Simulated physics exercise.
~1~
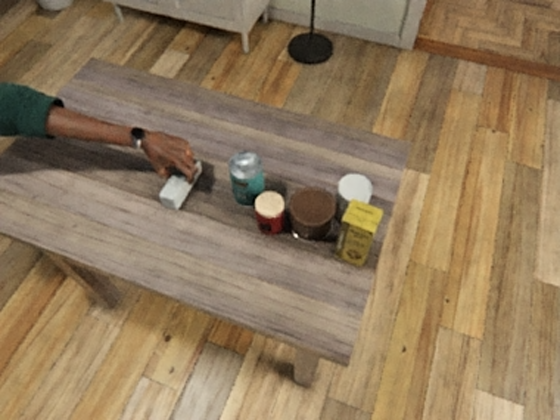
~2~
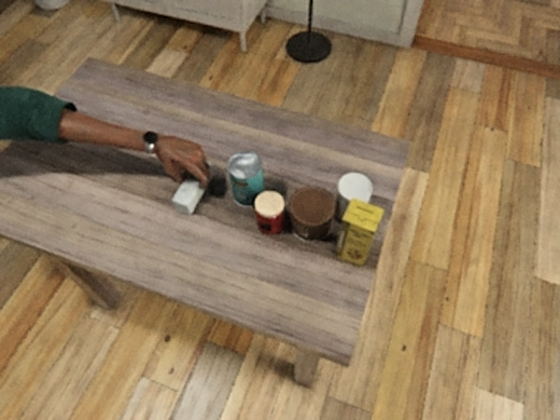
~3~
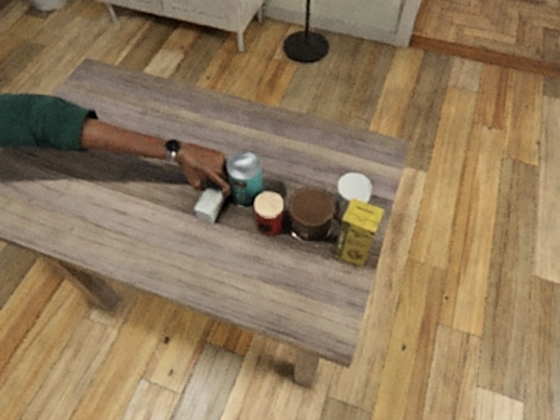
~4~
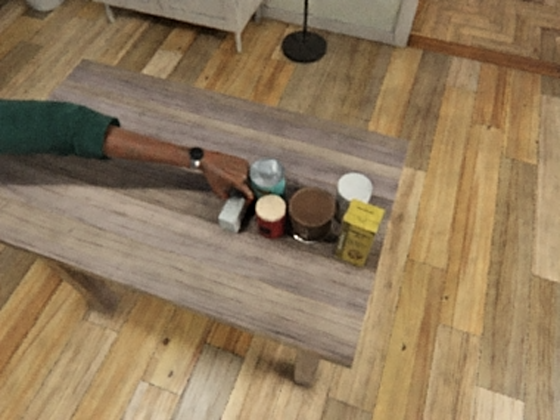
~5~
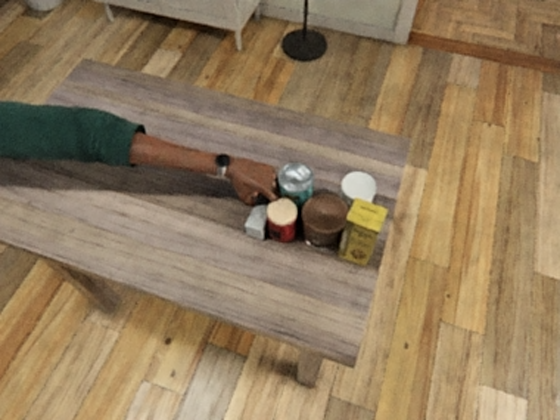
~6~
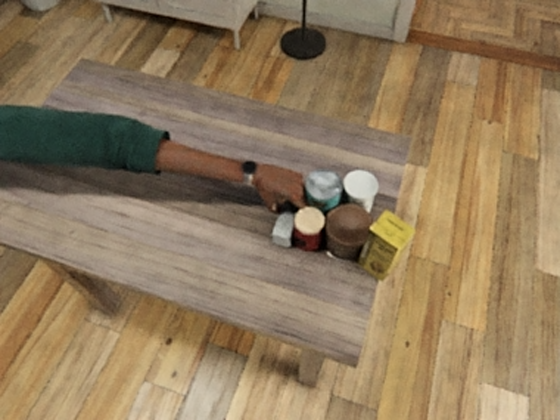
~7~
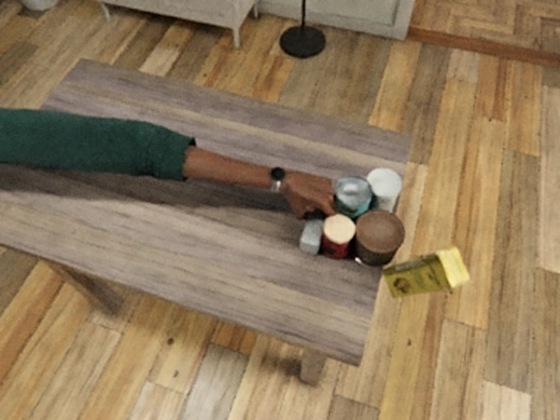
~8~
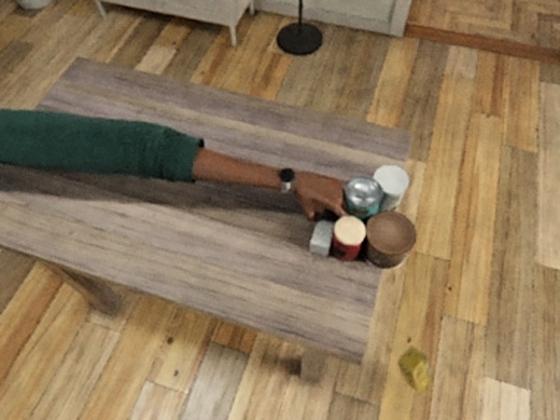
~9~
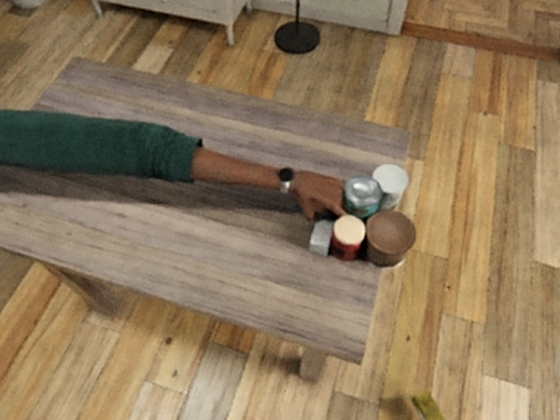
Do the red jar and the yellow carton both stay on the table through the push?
No, only the red jar stays on the table. The yellow carton is pushed over the edge and drops to the floor.
